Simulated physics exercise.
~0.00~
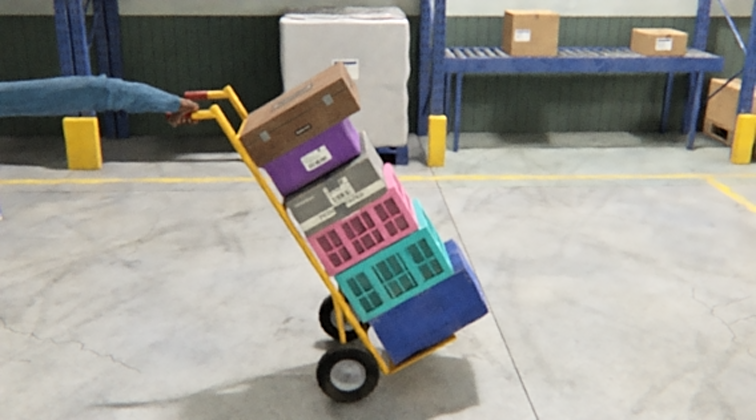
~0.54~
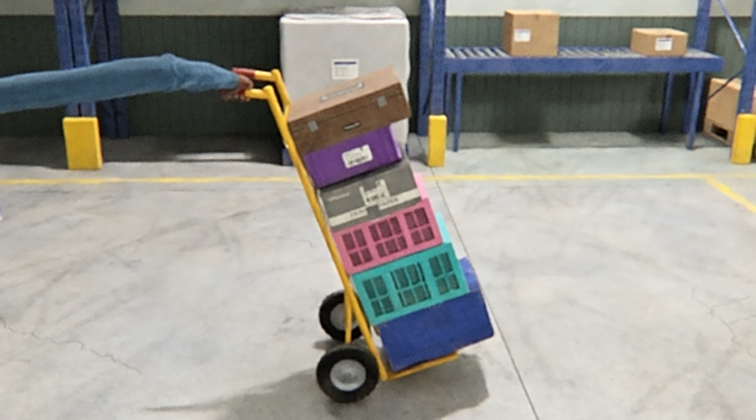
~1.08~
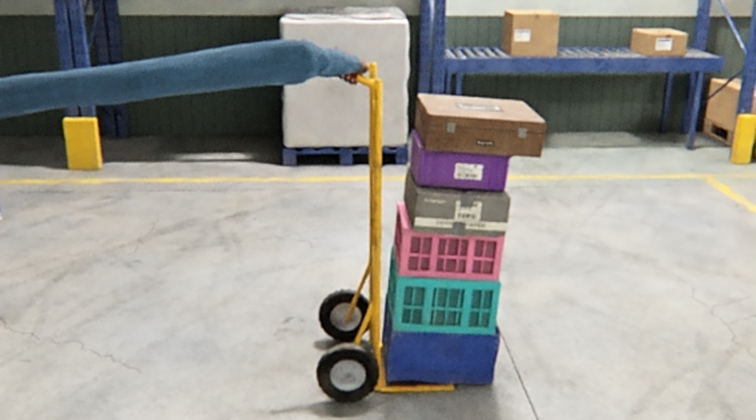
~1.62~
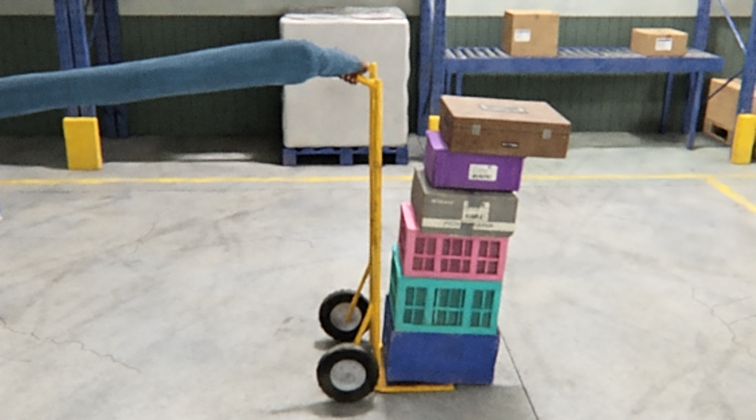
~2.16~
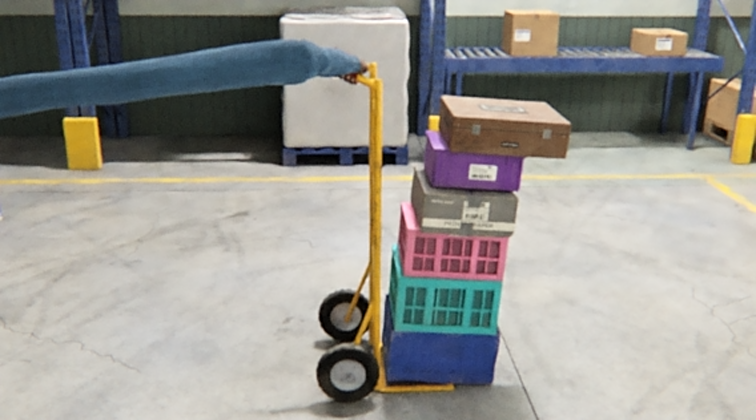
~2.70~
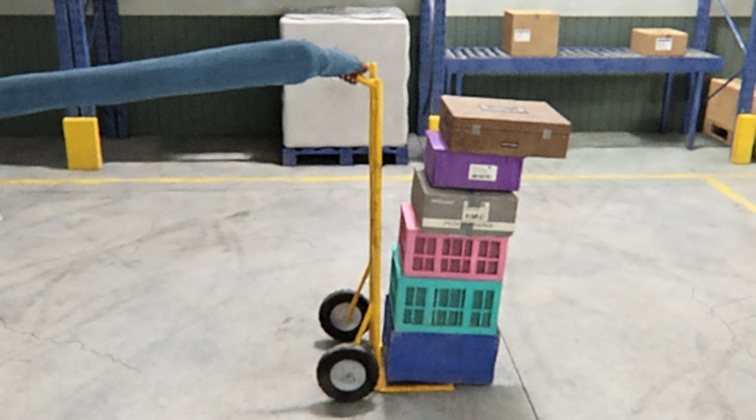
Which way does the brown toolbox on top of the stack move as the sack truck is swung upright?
The brown toolbox moves to the right, ending farther from the truck's handle than it began.
